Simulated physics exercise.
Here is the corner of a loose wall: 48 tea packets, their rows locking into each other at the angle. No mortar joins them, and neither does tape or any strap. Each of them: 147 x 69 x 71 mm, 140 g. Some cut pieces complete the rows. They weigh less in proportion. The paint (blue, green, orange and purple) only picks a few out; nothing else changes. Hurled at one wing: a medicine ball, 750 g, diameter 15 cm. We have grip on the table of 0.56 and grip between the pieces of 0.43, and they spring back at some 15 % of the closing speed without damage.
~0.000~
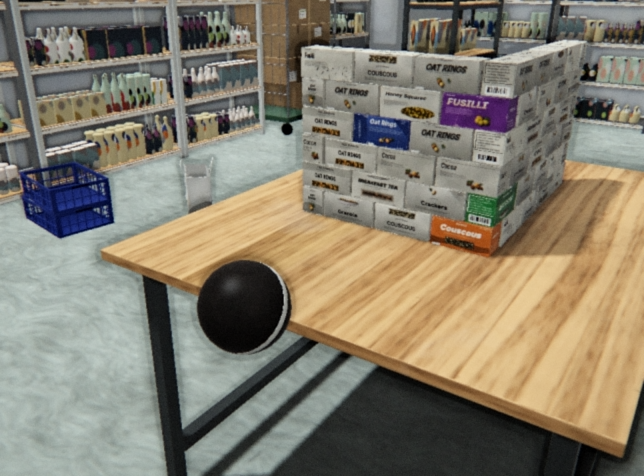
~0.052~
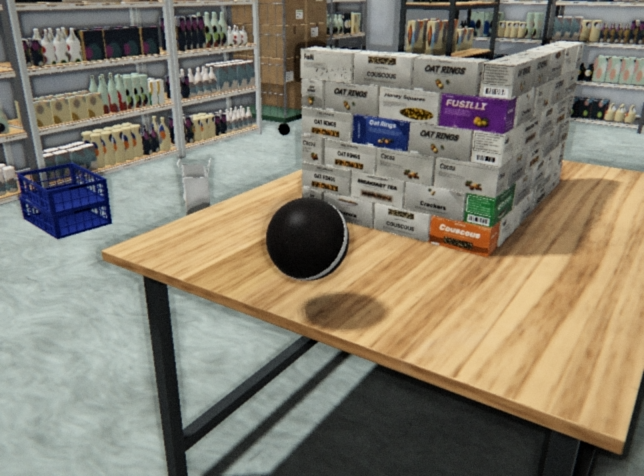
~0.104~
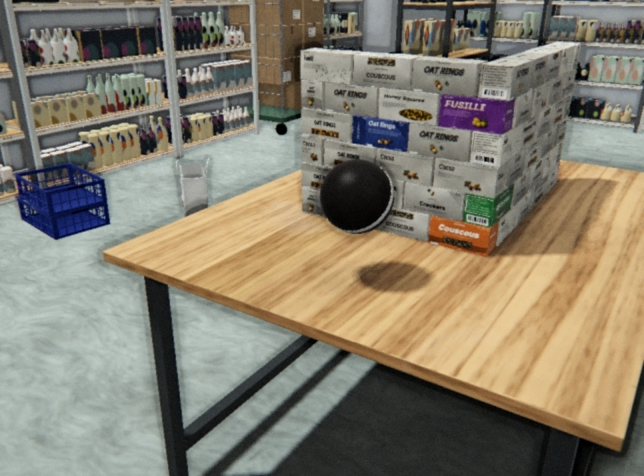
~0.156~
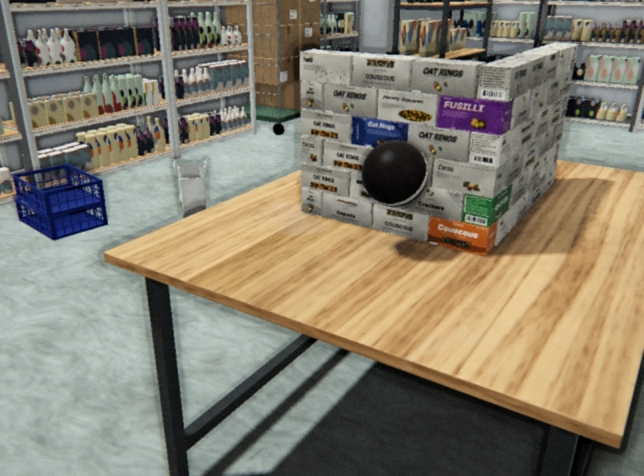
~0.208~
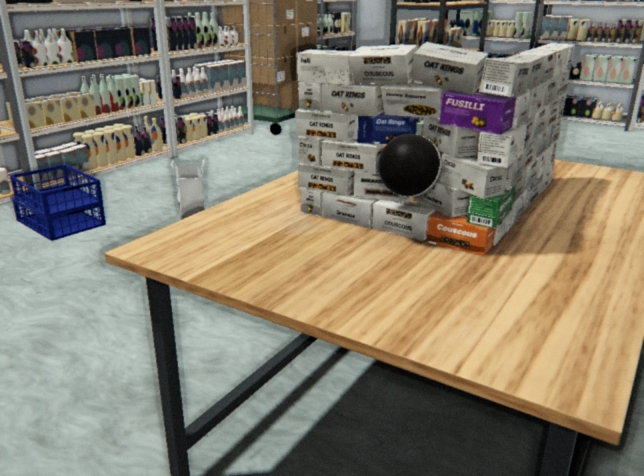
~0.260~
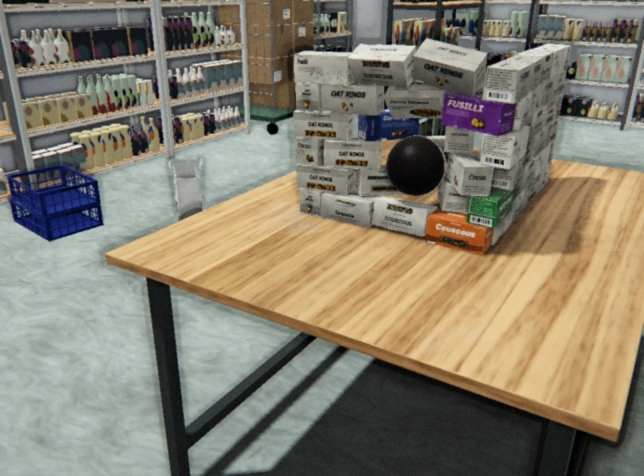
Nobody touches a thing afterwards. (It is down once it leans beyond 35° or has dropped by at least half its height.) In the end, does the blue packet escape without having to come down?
Looks to me like it caves.
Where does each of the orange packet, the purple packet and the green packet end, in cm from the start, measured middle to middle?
Distances in cm - orange: 0; purple: 34; green: 2.
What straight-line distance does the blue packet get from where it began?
I'd put it at near 40 cm.
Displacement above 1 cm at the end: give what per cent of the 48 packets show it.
50 percent of them have shifted.
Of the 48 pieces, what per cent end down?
40 per cent.
After 0.36 s, ball still moving; 5 of the 48 packets down; blue packet shifted 16 cm; purple packet leaning 7°.
After 0.58 s, ball still moving; 11 of the 48 packets down; blue packet leaning 19°, 50 mm lower; purple packet leaning 52°, 54 mm lower.
After 0.84 s, ball still moving; 19 of the 48 packets down; blue packet leaning 72°, 17 cm lower; purple packet on its side.
After 1.14 s, ball still moving; 19 of the 48 packets down; blue packet on its side; purple packet on its side.
At rest (2.1 s), ball rolling away; 19 of the 48 packets down; blue packet on its side; purple packet on its side; green packet shifted 19 mm. As the last picture would show them, middles, blue packet near (381, 162), purple packet near (384, 230).
